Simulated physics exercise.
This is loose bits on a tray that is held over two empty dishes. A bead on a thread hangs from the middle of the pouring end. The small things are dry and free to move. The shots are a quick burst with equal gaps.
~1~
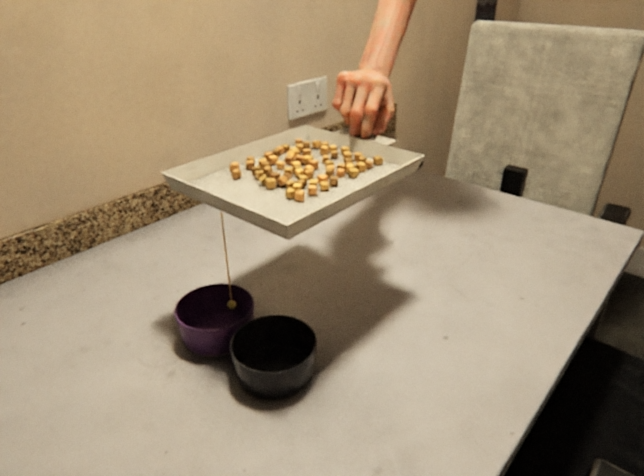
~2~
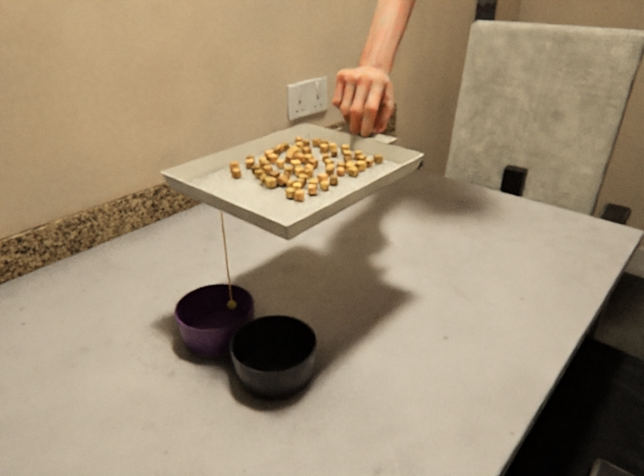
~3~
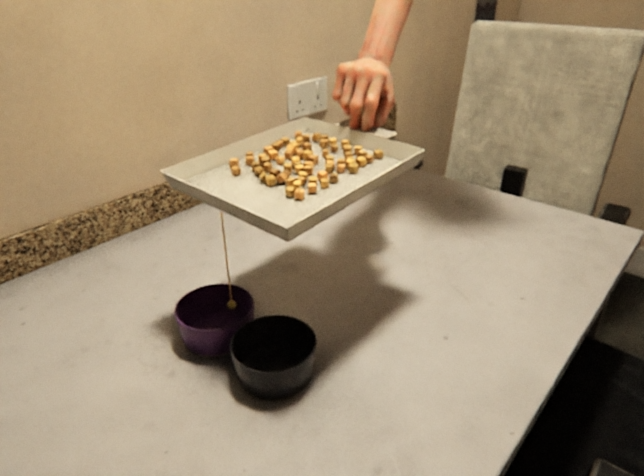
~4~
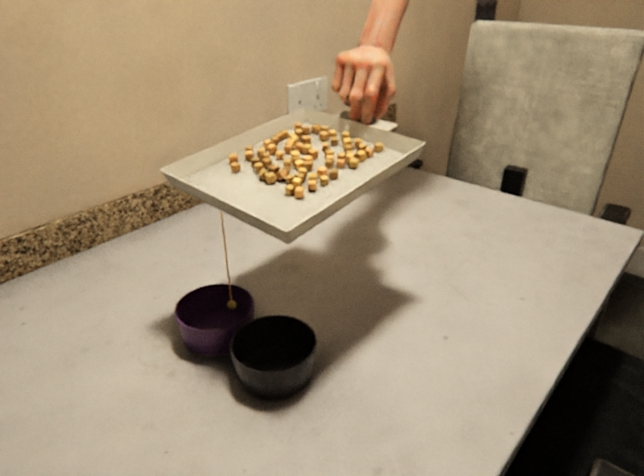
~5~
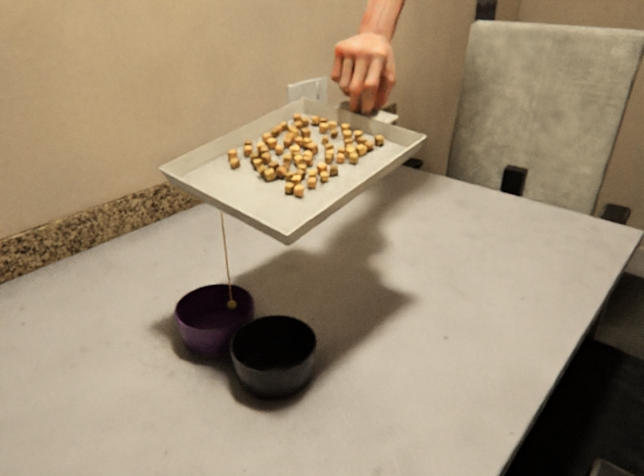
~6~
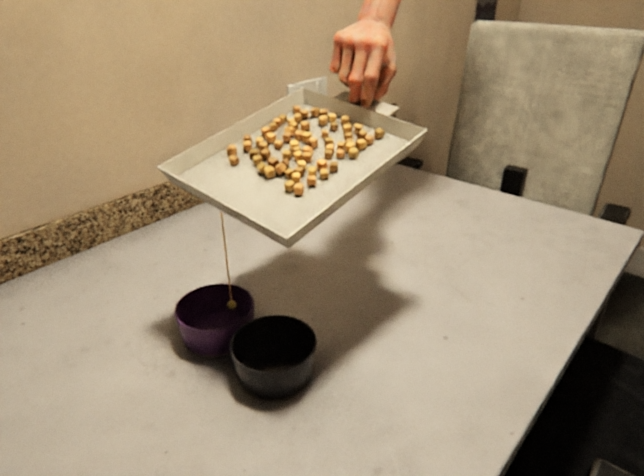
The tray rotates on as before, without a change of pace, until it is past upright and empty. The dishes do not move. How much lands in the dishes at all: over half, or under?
They take over half between them.
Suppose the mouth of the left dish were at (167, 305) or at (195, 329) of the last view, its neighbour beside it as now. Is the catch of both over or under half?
In turn: Less than half; more than half.
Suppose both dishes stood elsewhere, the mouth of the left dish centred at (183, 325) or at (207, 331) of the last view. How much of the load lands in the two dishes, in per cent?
About 60 and 80 per cent.
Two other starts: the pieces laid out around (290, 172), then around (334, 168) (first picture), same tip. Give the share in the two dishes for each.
About 50 and 60 per cent.
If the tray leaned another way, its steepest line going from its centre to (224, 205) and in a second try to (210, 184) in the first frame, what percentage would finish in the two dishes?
Near 20 % and 40 %.
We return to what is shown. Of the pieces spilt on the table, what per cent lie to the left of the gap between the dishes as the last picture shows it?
Close to 30 per cent.
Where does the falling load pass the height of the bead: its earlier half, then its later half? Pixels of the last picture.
The first part at (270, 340); the rest at (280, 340).
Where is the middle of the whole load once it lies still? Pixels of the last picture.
Near (276, 371).
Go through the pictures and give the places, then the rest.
In the first picture, corners of the pouring end (169, 172) and (287, 220), level; middle of the load (313, 165), small wooden cubes; left dish (185, 336); right dish (243, 378); bead on its thread (232, 305).
In the second picture, corners of the pouring end (169, 172) and (287, 221), level; middle of the load (313, 163).
In the third picture, corners of the pouring end (168, 170) and (287, 223), tipped barely, lowest at the right corner; middle of the load (313, 160).
In the fourth picture, corners of the pouring end (168, 169) and (287, 226), tipped a little, lowest at the right corner; middle of the load (313, 154).
In the fifth picture, corners of the pouring end (167, 167) and (287, 229), tipped a little, lowest at the right corner; middle of the load (313, 148).
In the sixth picture, corners of the pouring end (166, 166) and (287, 232), tipped a little, lowest at the right corner; middle of the load (312, 143); left dish (185, 336); right dish (243, 378).
Just after the last frame, tray tipped steeply; almost all on the tray; just a few outside both; about a tenth in the air.
A moment on, tray tipped right over; the larger part on the tray; about a tenth in the right dish; about a tenth outside both; about a tenth in the air.
Further on, tray tipped past a quarter turn; the larger part in the right dish; roughly a quarter outside both.
When it is over, tray tipped past a quarter turn; the larger part in the right dish; not one in the left dish; roughly a quarter outside both.
